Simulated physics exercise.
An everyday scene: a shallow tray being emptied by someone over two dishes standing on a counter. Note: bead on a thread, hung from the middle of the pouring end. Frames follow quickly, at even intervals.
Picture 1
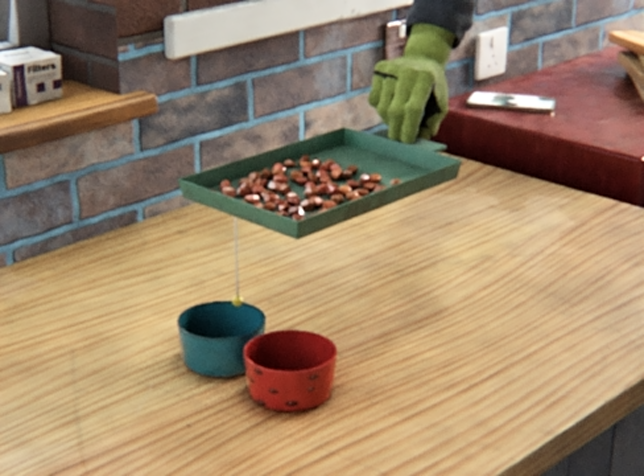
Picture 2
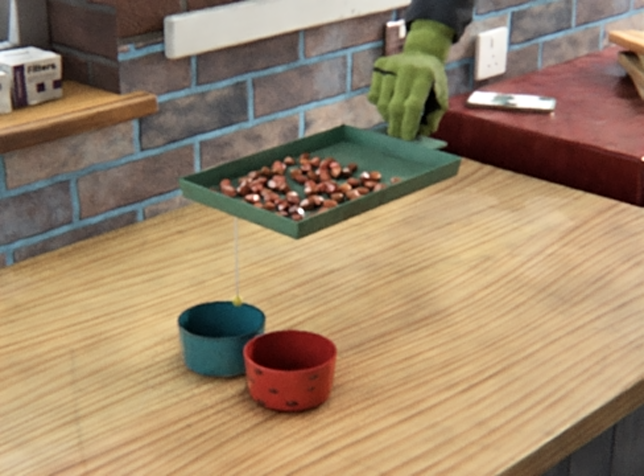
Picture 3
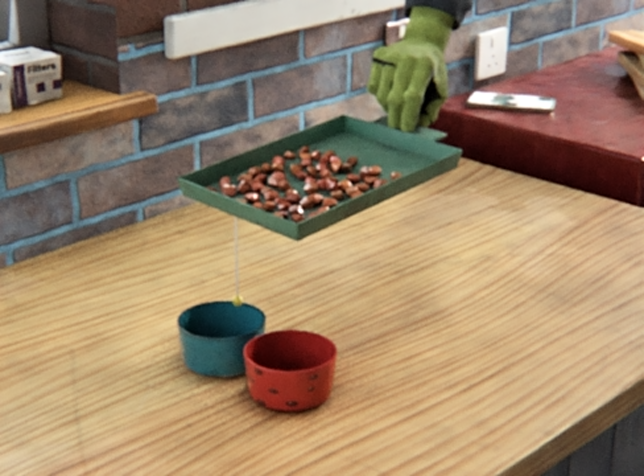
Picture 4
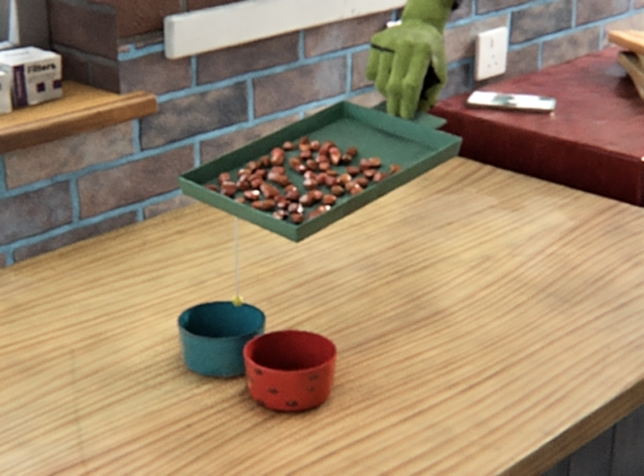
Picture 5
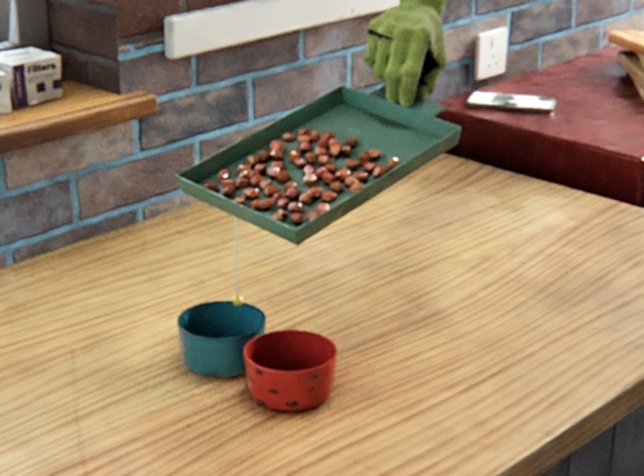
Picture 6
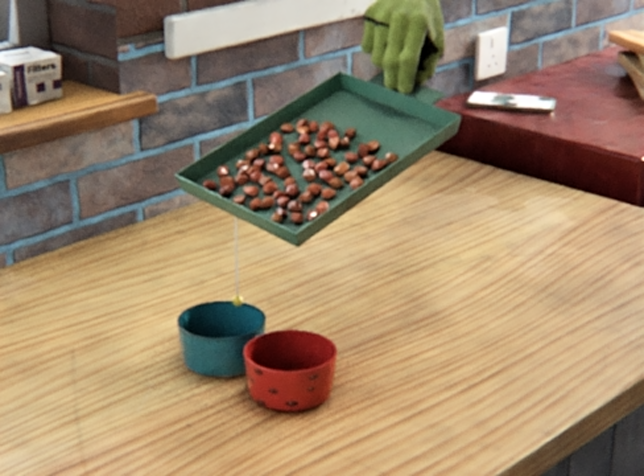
A green-gloved hand held a shallow green tray of reddish-brown bits above a teal dish and a red dish on a wooden counter, then gradually raised the far side, tilting it toward its near right corner.
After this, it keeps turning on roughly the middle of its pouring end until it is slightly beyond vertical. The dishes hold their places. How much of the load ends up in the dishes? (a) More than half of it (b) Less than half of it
The answer is a.
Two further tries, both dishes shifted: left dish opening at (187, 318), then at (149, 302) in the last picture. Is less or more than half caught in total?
Well, the bulk the first time and the minor share the second time.
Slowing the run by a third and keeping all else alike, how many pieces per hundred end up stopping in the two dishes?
It would be close to 80 per cent.
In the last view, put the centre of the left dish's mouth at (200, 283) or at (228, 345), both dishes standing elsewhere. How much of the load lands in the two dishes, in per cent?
In the first position around 0 percent, in the second around 60 percent.
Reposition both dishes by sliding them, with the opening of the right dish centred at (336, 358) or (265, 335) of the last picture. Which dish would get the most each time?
Well, first the one further left, then the one further right.
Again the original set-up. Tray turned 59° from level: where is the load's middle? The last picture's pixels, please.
Mark it at roughly (273, 197) in the final frame.
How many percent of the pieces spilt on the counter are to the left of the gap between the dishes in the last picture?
It comes to near 80 percent of the spill.
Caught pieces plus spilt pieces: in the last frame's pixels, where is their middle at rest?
I'd place the middle at about (278, 383).
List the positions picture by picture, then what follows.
Corners of the pouring end at (183, 179) and (297, 220), level; middle of the load at (311, 187), bits of crushed brick; left dish at (189, 350); right dish at (258, 383); bead on its thread at (238, 301), in the first frame.
Corners of the pouring end at (183, 179) and (297, 220), level; middle of the load at (311, 185), in the second frame.
Corners of the pouring end at (183, 178) and (297, 222), tipped barely, lowest at the right corner; middle of the load at (311, 182), in the third frame.
Corners of the pouring end at (182, 176) and (296, 225), tipped a little, lowest at the right corner; middle of the load at (311, 176), in the fourth frame.
Corners of the pouring end at (181, 175) and (296, 227), tipped a little, lowest at the right corner; middle of the load at (310, 170), in the fifth frame.
Corners of the pouring end at (180, 174) and (296, 230), tipped clearly, lowest at the right corner; middle of the load at (309, 165); left dish at (189, 350); right dish at (258, 383), in the sixth frame.
Soon after the last picture, tray tipped steeply; all on the tray.
A little later, tray tipped right over; about half on the tray; about a quarter in the right dish; a stray few in the left dish; a small part outside both; a small part in the air.
Later still, tray tipped past a quarter turn; about two thirds in the right dish; a small part in the left dish; about a quarter outside both.
At rest, tray tipped past a quarter turn; about two thirds in the right dish; a small part in the left dish; about a quarter outside both.
